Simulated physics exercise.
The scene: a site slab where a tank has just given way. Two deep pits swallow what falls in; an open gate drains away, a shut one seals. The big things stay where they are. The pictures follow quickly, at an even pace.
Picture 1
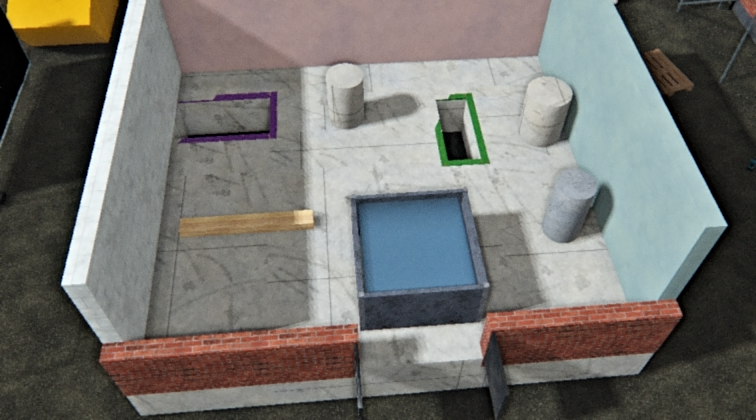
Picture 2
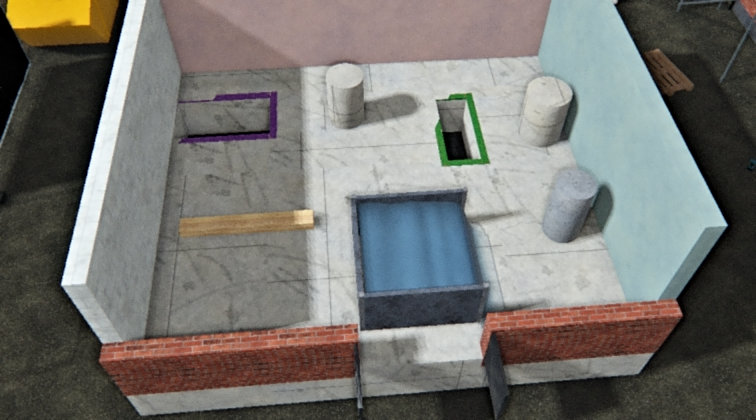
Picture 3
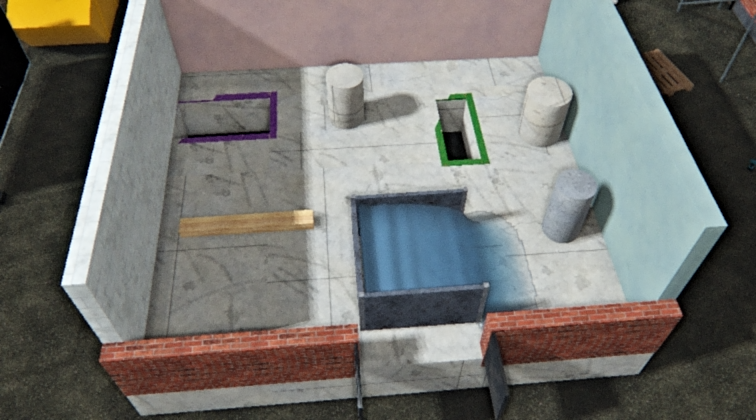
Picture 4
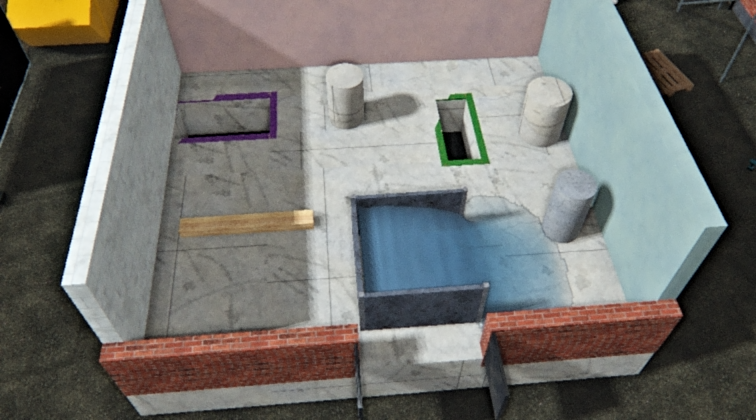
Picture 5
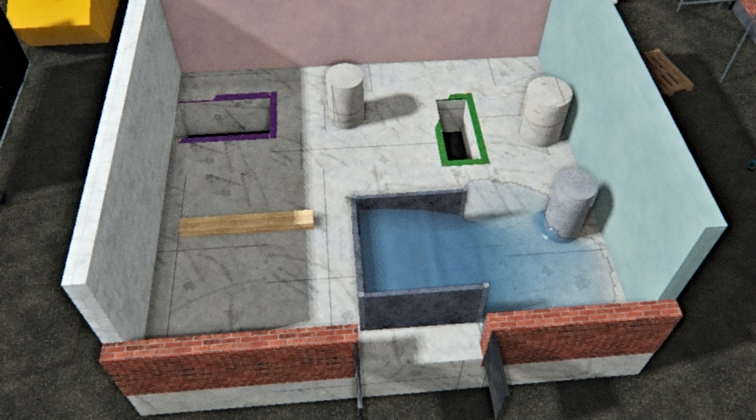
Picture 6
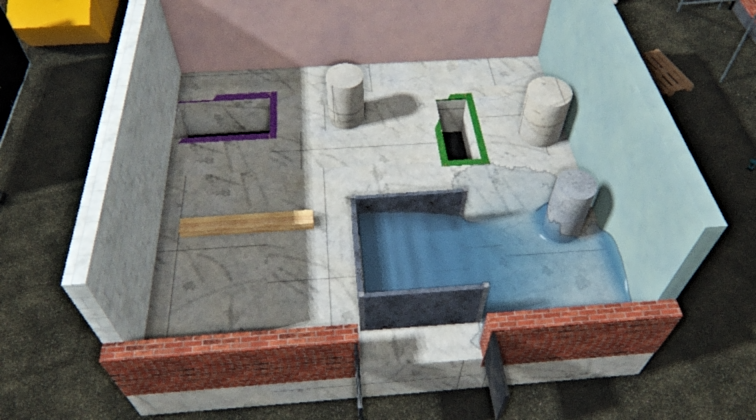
Open tank on a walled slab losing its right side, blue water pouring out rightward across the floor and around a grey cylinder.
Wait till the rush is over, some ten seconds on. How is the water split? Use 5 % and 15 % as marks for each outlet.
One by one: The gate takes between 5 and 15 %; the green pit takes over 15 %; the purple pit takes under 5 %.
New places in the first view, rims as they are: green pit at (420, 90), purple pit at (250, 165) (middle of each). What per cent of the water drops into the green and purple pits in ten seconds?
In per cent: Green 25, purple 6.
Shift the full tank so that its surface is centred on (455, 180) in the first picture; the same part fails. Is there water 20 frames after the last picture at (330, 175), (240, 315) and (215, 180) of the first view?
In turn: Free of water, covered, dry.
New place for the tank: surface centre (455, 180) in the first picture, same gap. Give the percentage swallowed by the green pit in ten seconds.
Parts in a hundred: Green 20.
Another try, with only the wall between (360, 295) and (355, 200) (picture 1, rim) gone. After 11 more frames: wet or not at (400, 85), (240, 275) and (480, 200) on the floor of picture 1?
In turn: Free of water, flooded, no water.
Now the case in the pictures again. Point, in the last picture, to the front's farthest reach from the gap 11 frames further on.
Roughly at (536, 60).
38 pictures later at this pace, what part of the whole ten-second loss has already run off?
Roughly 70 per cent.
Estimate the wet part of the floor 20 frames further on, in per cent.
Roughly 35 per cent.
A moment on, water covers 20 % of the floor; the gate 0 %, the green pit 0 %, the purple pit 0 %.
Next, water covers 25 % of the floor; the gate 0 %, the green pit 0 %, the purple pit 0 %.
Then, water covers 35 % of the floor; the gate 2 %, the green pit 12 %, the purple pit 0 %.
Later, water covers 55 % of the floor; the gate 5 %, the green pit 25 %, the purple pit 0 %.
In the end, water covers 70 % of the floor; the gate 8 %, the green pit 34 %, the purple pit 2 %.
